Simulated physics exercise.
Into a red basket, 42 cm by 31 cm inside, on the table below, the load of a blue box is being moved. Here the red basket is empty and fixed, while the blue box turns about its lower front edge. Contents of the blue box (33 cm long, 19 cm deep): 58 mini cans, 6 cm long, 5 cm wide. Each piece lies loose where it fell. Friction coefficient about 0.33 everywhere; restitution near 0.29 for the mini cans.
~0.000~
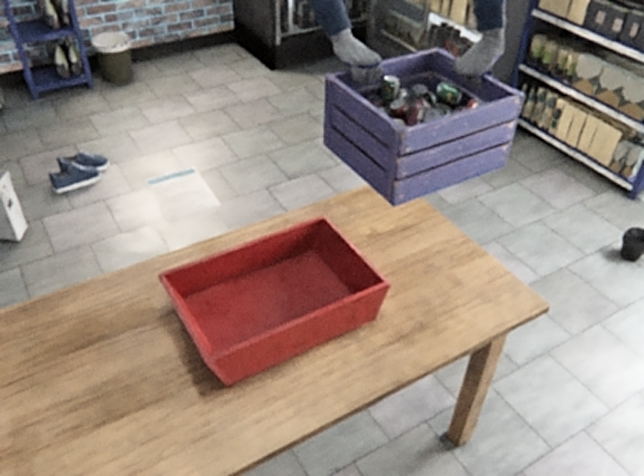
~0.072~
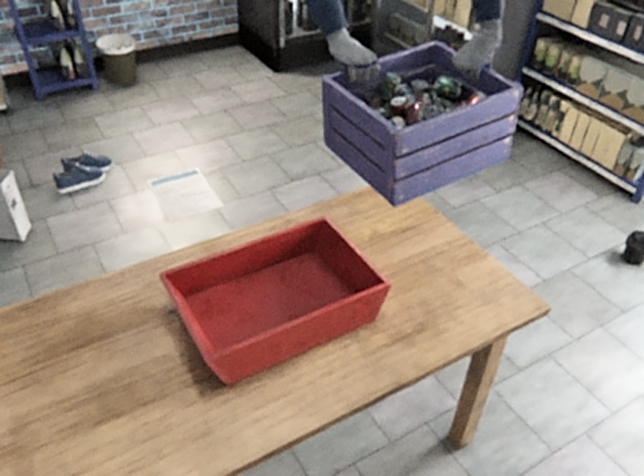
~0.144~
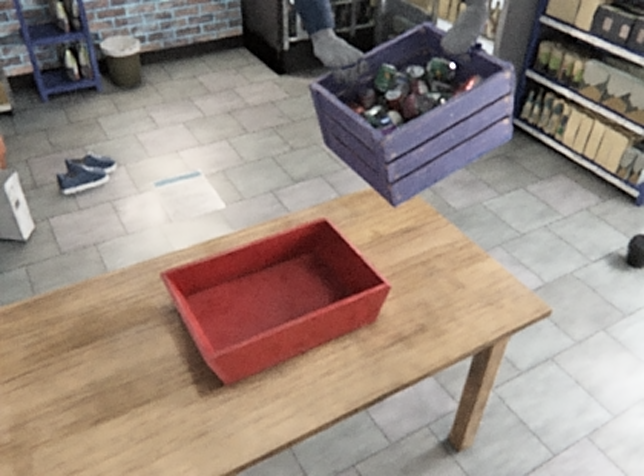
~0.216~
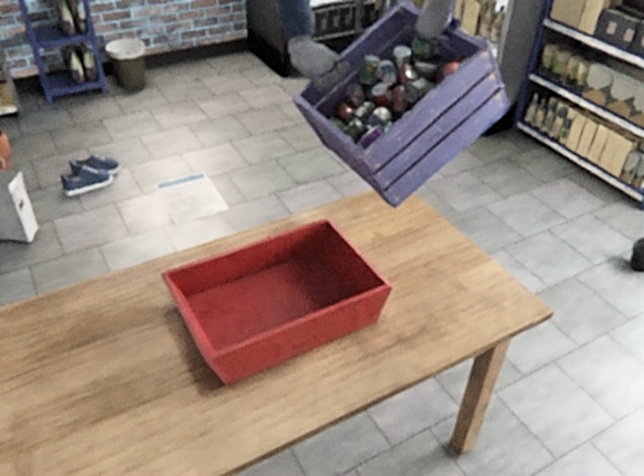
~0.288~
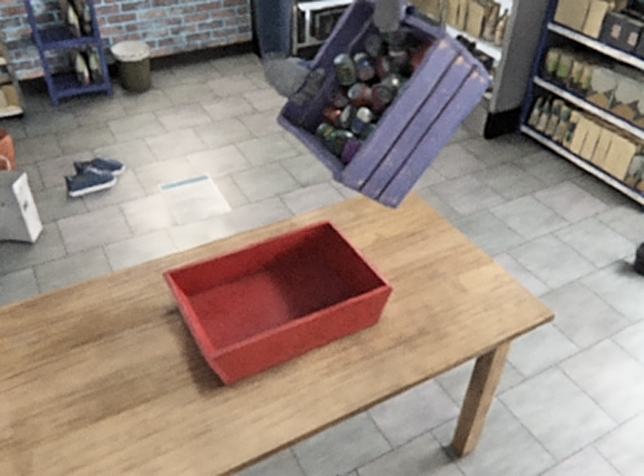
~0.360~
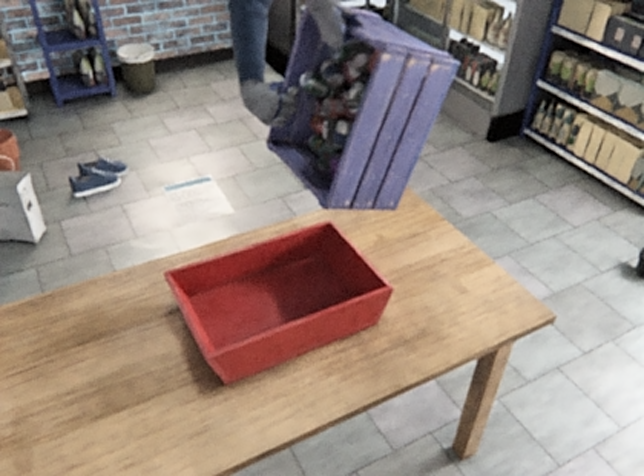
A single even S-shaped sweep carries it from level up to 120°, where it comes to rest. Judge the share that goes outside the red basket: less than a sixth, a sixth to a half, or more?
Expect a share between sixth and half of the load to end up outside the red basket.
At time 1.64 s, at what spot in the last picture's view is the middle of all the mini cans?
I'd put the middle close to (233, 319) in the last view.
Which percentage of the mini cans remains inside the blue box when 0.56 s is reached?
It comes to near 80 percent of it.
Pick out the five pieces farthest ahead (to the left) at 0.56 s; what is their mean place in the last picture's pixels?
They are centred near (237, 194).
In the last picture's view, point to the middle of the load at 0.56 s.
Somewhere near (288, 178) in the last picture's pixels.
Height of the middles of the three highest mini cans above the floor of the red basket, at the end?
Height: About 9 cm.
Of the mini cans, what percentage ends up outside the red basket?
I'd put it at around 25 percent of them.
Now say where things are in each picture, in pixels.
In the first picture (we follow the rim corner now nearest the camera; the camera moves round a little), blue box at (407, 129); red basket at (211, 359); tilt 0°; nothing out yet.
The second picture shows blue box at (402, 131); tilt 4°.
The third picture shows blue box at (387, 138); tilt 15°.
The fourth picture shows blue box at (366, 152); tilt 32°.
The fifth picture shows blue box at (344, 175); tilt 51°.
The sixth picture shows blue box at (327, 203); red basket at (210, 355); tilt 71°; nothing out yet.
After 0.56 s, tilt 115°; 47 still in the blue box and 11 in the air.
After 0.82 s, tilt 120°; 6 still in the blue box, 31 in the red basket, 13 outside the red basket and 8 in the air.
After 1.18 s, tilt 120°; 43 in the red basket and 15 outside the red basket.
Final count (at 1.64 s), 43 in the red basket and 15 outside the red basket. Asked share, 15 of 58, 26 per cent.
